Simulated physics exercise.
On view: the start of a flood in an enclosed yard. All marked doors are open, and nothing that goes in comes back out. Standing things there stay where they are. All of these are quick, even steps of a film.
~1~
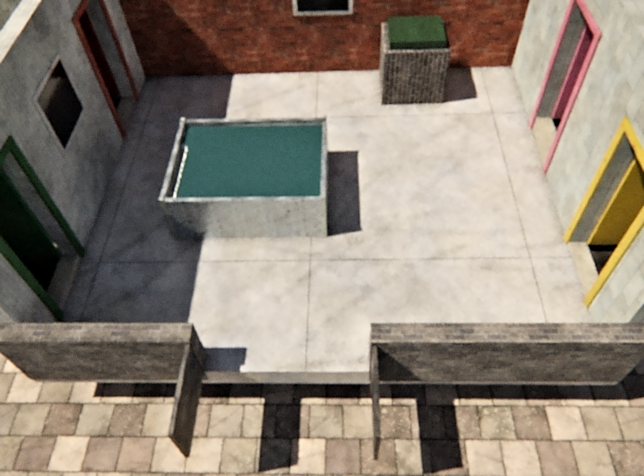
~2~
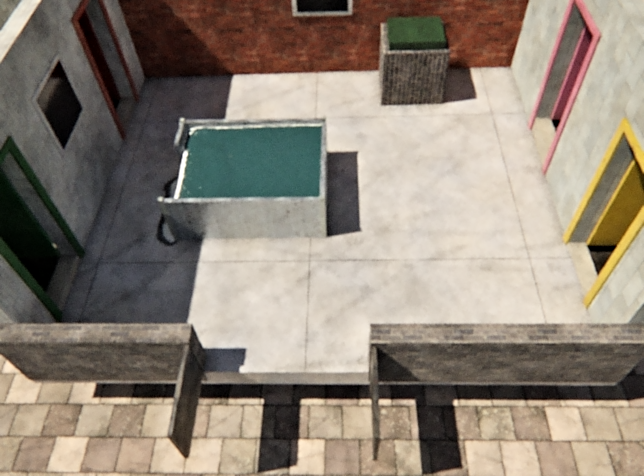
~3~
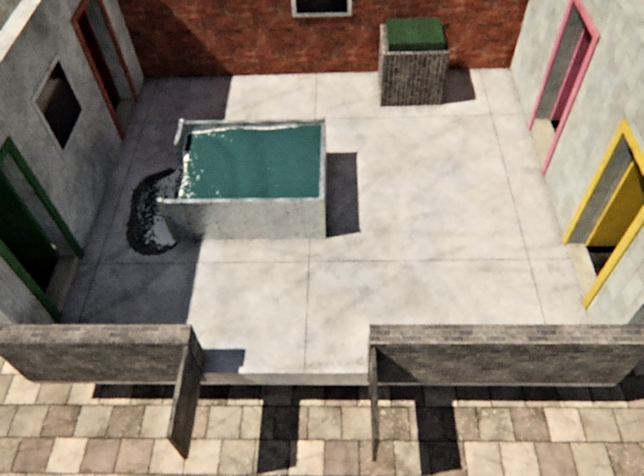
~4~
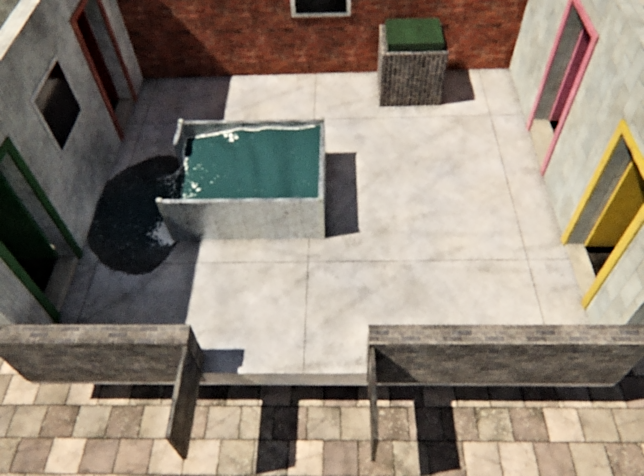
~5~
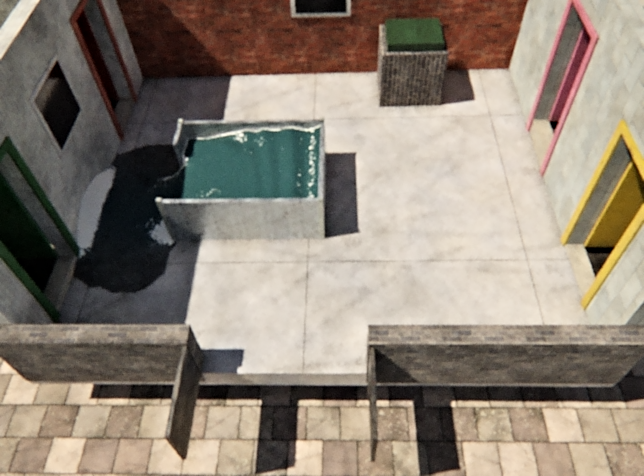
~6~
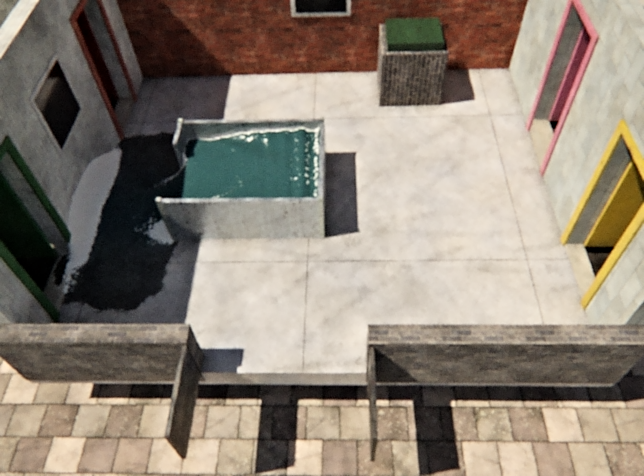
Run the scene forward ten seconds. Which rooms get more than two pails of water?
In the end pink door: Limit not exceeded; red door: Limit not exceeded; green door: Limit exceeded; yellow door: Limit exceeded.
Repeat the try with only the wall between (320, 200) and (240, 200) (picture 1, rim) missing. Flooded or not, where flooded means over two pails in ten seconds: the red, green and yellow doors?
Lab note: Red below the mark, green below the mark, yellow above the mark.
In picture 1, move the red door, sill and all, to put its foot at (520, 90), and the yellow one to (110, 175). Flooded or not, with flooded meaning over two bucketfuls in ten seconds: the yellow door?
So then the yellow door tops it.
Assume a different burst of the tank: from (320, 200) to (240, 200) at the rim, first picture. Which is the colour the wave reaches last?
My answer is the red door.
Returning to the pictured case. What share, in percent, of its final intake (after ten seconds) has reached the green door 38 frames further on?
That comes out to 100 per cent by my count.
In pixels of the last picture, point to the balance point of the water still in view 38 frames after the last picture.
That puts it at around (264, 199).
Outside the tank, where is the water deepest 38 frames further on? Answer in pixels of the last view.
Check roughly (45, 354).
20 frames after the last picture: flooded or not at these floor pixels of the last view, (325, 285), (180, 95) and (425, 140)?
Result, in that order: Wetted / wetted / not wetted.
A moment on, water covers 15 % of the floor; the pink door not reached, the red door wet at the sill, nothing in, the green door under two buckets in, the yellow door not reached.
Next, water covers 30 % of the floor; the pink door not reached, the red door wet at the sill, nothing in, the green door over two buckets in, the yellow door not reached.
Then, water covers 55 % of the floor; the pink door not reached, the red door wet at the sill, nothing in, the green door far over two buckets in, the yellow door not reached.
Later, water covers 90 % of the floor; the pink door wet at the sill, nothing in, the red door wet at the sill, nothing in, the green door far over two buckets in, the yellow door over two buckets in.
In the end, water covers 100 % of the floor; the pink door wet at the sill, nothing in, the red door under two buckets in, the green door far over two buckets in, the yellow door far over two buckets in.
